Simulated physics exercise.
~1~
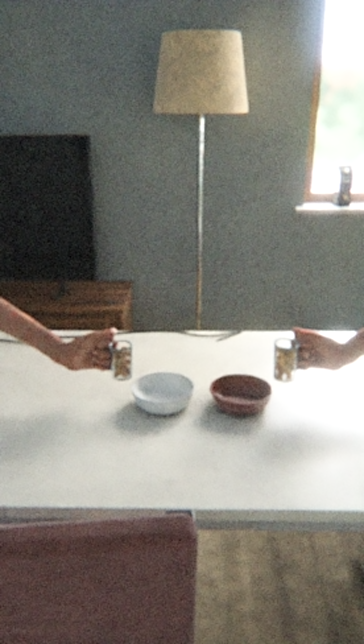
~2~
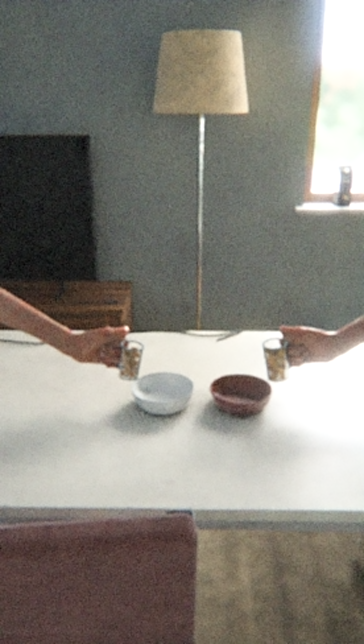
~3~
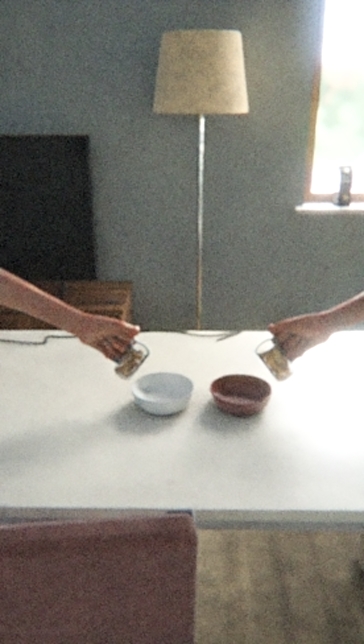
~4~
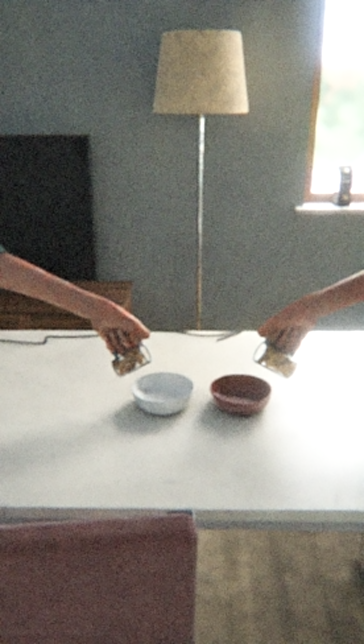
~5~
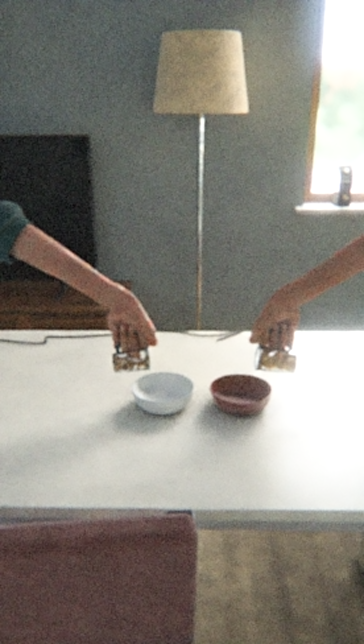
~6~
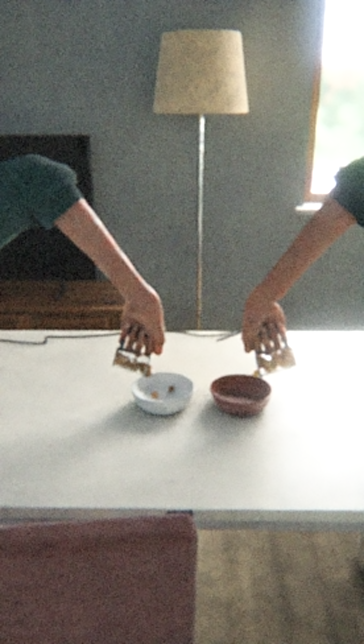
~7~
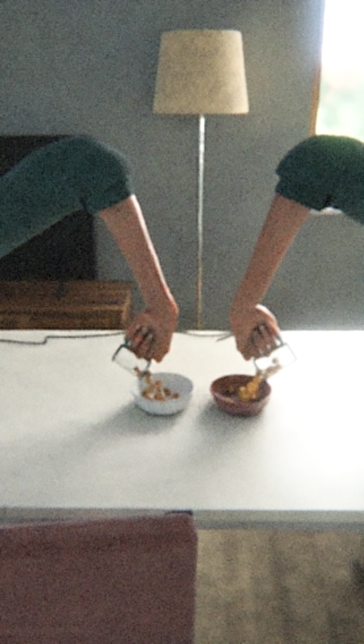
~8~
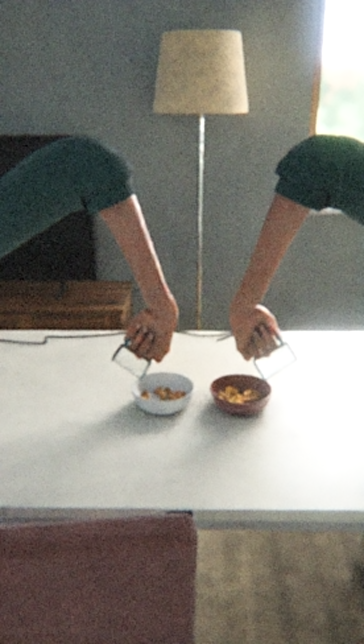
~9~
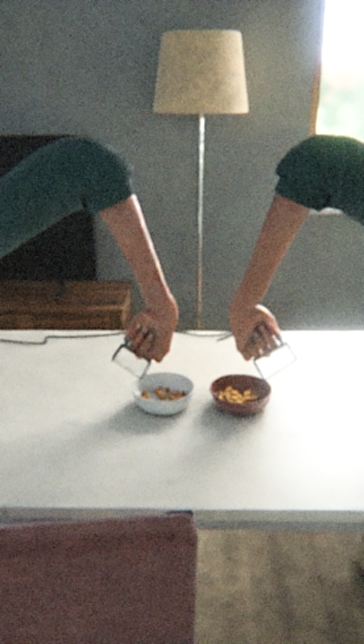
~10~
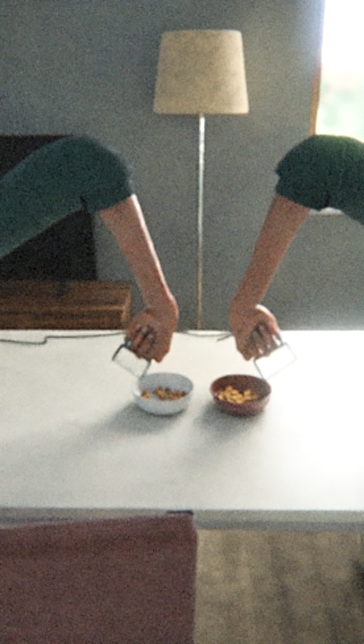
On a white table, two hands tip glass cups, emptying small pieces into two bowls.
